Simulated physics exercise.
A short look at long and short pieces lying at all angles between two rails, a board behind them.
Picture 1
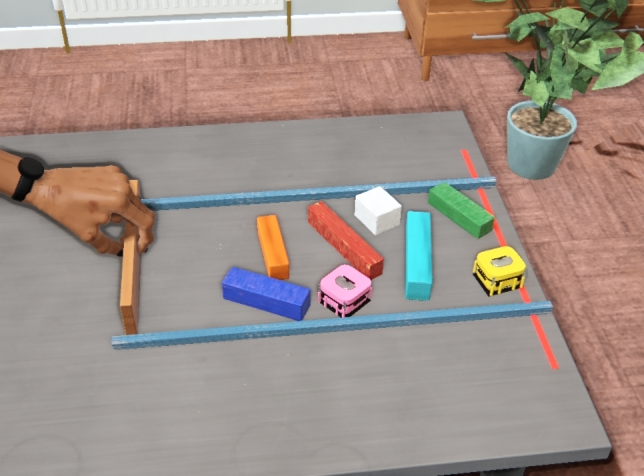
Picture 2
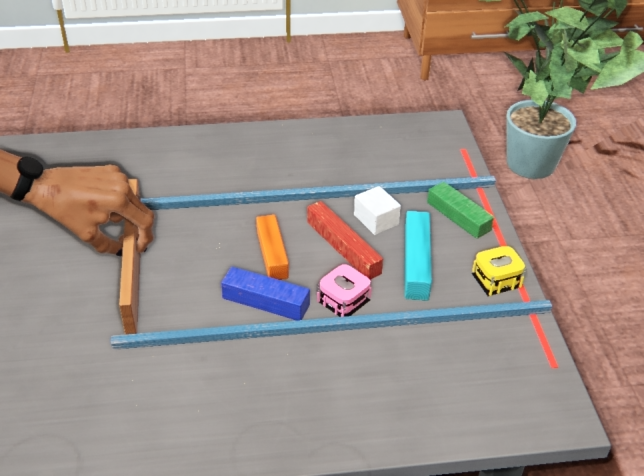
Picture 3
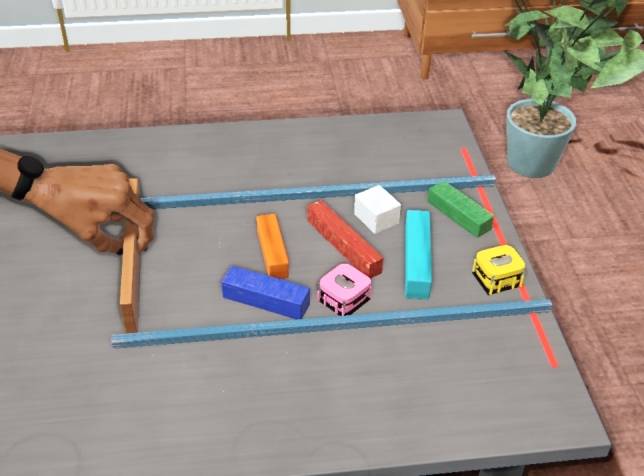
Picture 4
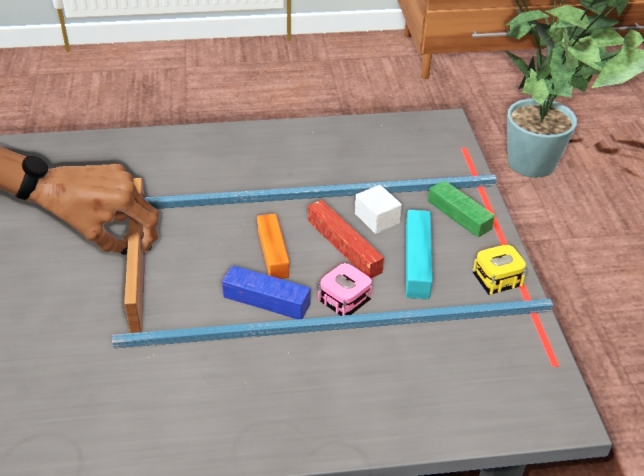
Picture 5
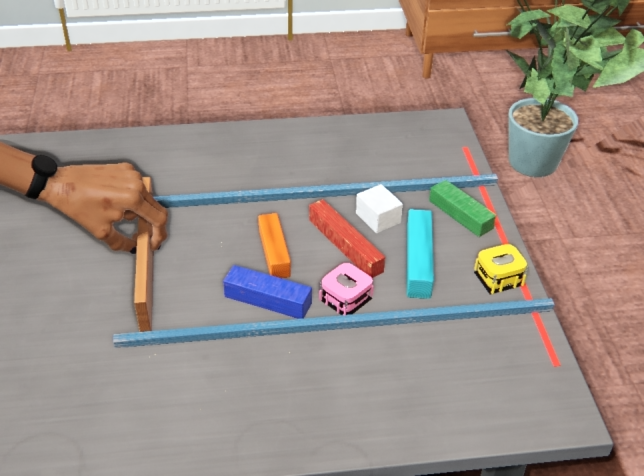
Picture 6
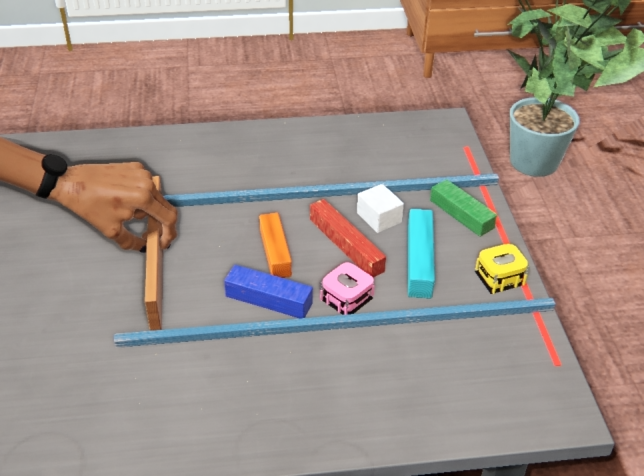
Hand holding a wooden board still, then sliding it slightly right between two blue rails, scattered coloured blocks ahead staying in place.
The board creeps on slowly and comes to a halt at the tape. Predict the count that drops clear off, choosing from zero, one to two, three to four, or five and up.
The count is five and up.
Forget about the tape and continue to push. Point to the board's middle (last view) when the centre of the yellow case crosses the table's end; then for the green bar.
The middle would be close to (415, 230) and then close to (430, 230).
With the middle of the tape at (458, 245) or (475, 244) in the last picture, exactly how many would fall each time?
That would be 3, then 3.
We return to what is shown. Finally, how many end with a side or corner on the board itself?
1 touch it.
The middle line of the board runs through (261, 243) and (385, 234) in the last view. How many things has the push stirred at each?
That gives 3 for the first and 8 for the second.
Early on, none off yet; yellow case at rest near (502, 269); green bar at rest near (463, 207); turquoise stick at rest near (421, 252).
A while later, none off yet; yellow case travelled a little near (515, 270); green bar travelled a little near (473, 204); turquoise stick travelled a little near (474, 244).
Finally, the number that fall off is five or more; lost, blue bar, pink case, red bar, white block, turquoise stick, green bar and yellow case.
